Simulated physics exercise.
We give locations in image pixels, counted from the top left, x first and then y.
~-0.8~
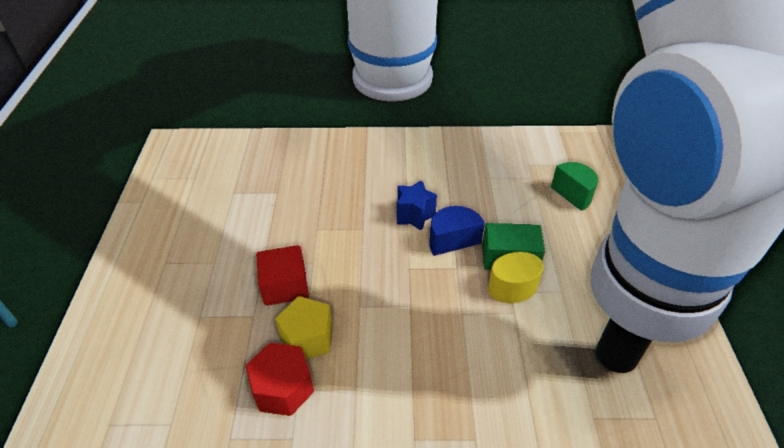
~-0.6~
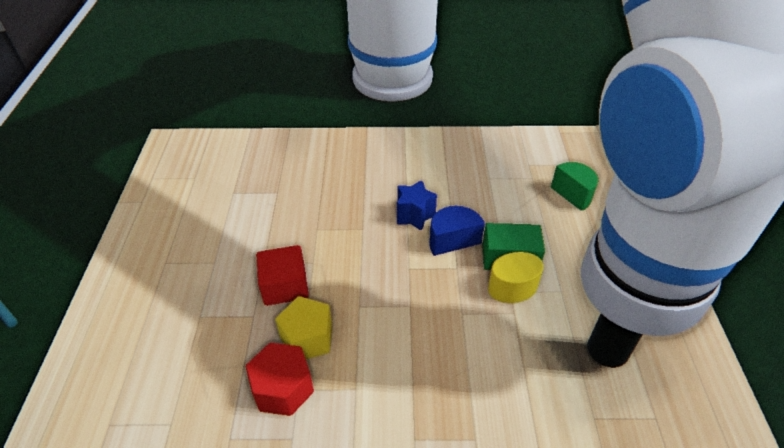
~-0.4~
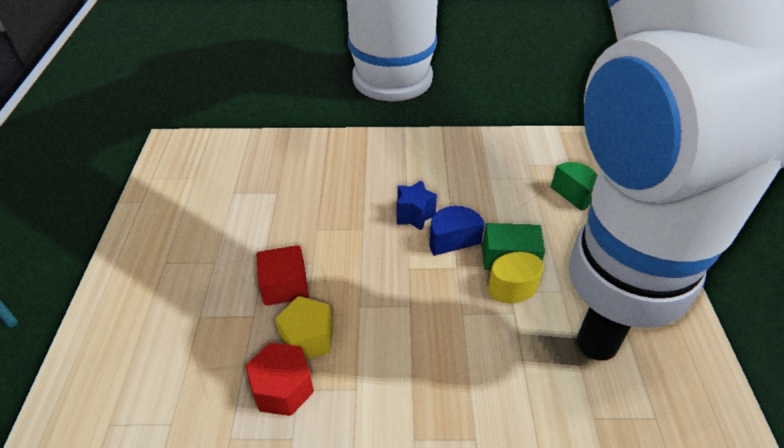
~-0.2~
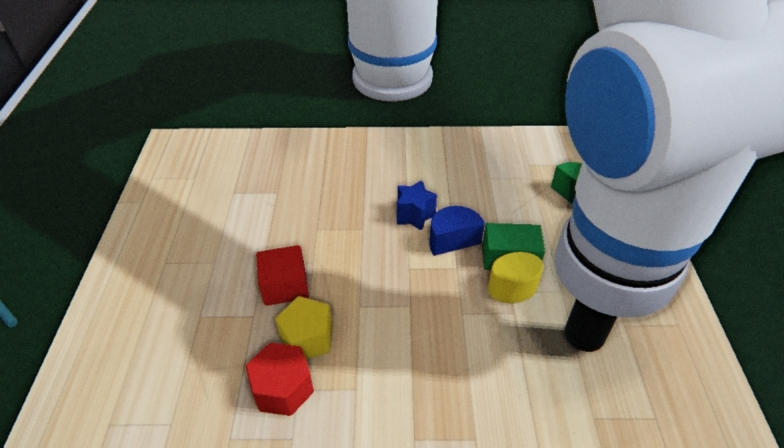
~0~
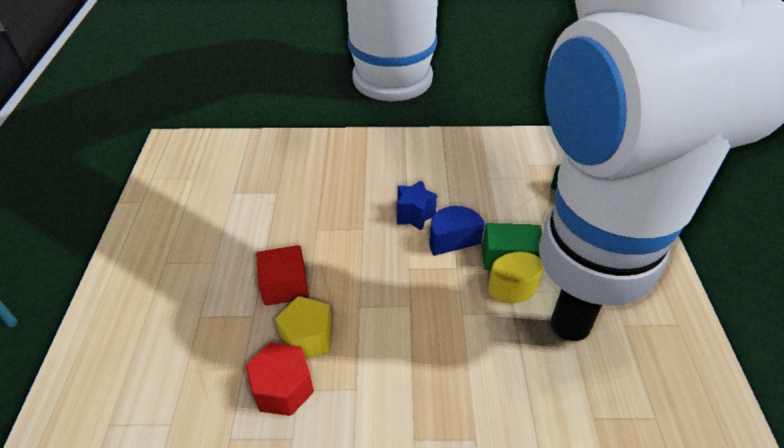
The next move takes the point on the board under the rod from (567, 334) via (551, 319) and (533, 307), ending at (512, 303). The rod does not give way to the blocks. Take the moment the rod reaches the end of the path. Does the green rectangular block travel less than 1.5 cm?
Yes, that is what happens.
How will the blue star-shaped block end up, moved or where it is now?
It stays.
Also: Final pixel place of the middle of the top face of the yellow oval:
About (497, 253).
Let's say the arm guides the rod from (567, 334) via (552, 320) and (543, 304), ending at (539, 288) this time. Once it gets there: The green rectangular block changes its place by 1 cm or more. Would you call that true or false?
True - the claim holds.
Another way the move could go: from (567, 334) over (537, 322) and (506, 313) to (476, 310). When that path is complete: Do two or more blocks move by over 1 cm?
No, that is not what happens.
The first path, step by step. Halfway along, rod at (545, 303); nothing pushed yet.
At the end, rod at (514, 294); blue star-shaped block unmoved; blue D-shaped block unmoved; green rectangular block at (511, 229), turned 15° clockwise; yellow oval at (497, 253), turned 30° clockwise.
